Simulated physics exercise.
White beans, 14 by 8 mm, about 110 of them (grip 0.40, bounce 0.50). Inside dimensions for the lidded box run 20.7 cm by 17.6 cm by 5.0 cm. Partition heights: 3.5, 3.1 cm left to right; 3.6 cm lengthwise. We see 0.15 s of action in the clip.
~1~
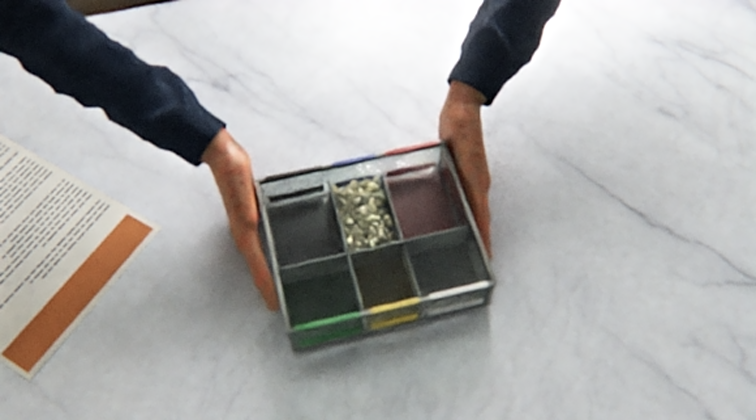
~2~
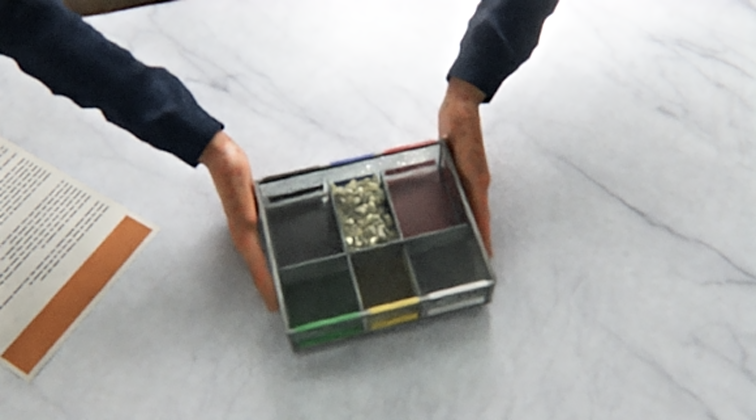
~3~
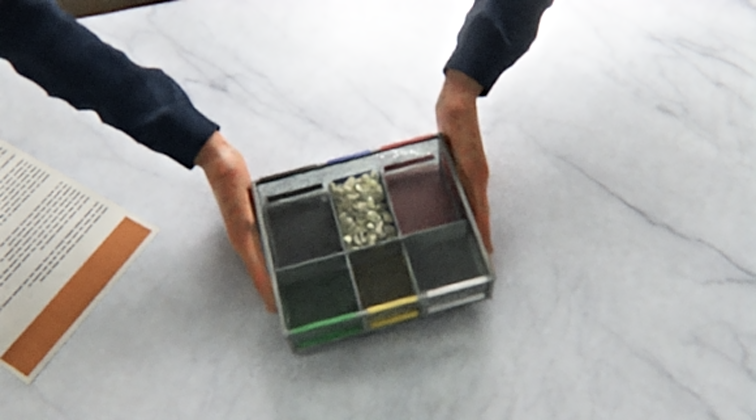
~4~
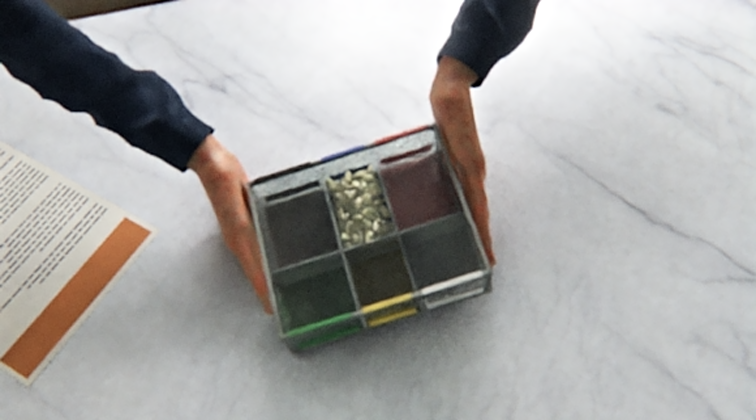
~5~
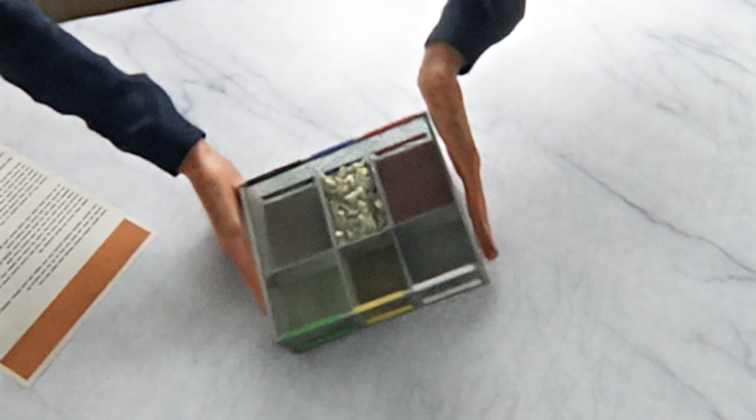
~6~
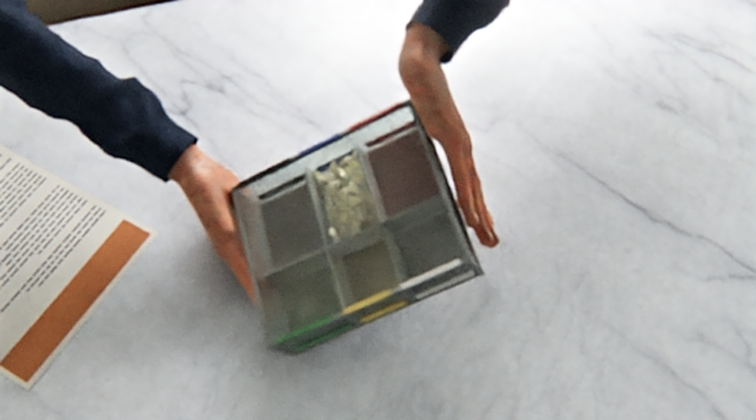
Two hands held a clear divided box with pale beans in its top middle section above a marble surface, then gradually tilted it, with the left front corner lowest and the right side raised.
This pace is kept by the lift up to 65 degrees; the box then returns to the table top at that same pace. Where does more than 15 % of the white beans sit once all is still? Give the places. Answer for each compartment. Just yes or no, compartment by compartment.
Red gets a no, blue gets a yes, green gets a no, yellow gets a no, white gets a no, black gets a yes.
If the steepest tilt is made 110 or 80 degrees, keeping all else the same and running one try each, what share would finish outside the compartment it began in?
I'd put them near 35 and 25 percent in that order.
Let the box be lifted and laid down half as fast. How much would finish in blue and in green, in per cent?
The blue compartment would end with 90 per cent, the green one with 0 per cent.
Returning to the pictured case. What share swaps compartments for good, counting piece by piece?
I'd say close to 25 percent.
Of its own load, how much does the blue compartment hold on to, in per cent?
Roughly 80 per cent.
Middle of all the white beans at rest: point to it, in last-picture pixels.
Roughly pixel (352, 230).
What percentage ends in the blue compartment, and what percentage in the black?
In blue it's 75, in black it's 20.
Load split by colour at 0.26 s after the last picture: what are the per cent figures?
In per cent: Red 0, blue 90, green 0, yellow 0, white 0, black 10.
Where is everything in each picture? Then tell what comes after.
The first frame shows box tilt 0 degrees, front corners at (290, 330) and (492, 282); blue 100 %.
The second frame shows box tilt 1 degrees, front corners at (289, 331) and (492, 281).
The third frame shows box tilt 4 degrees, front corners at (287, 333) and (491, 277), lowest corner left front.
The fourth frame shows box tilt 9 degrees, front corners at (283, 335) and (487, 271), lowest corner left front.
The fifth frame shows box tilt 16 degrees, front corners at (277, 339) and (479, 264), lowest corner left front.
The sixth frame shows box tilt 24 degrees, front corners at (271, 343) and (466, 258), lowest corner left front; blue 100 %.
Then, 0.26 s after the last picture, tilt 63 degrees; blue 90 %, black 10 %.
Then, 0.45 s after the last picture, tilt 24 degrees; blue 75 %, black 20 %.
Then, 0.74 s after the last picture, tilt 0 degrees; blue 75 %, black 20 %.
In the end, red 0 %, blue 75 %, green 0 %, yellow 0 %, white 0 %, black 20 %.
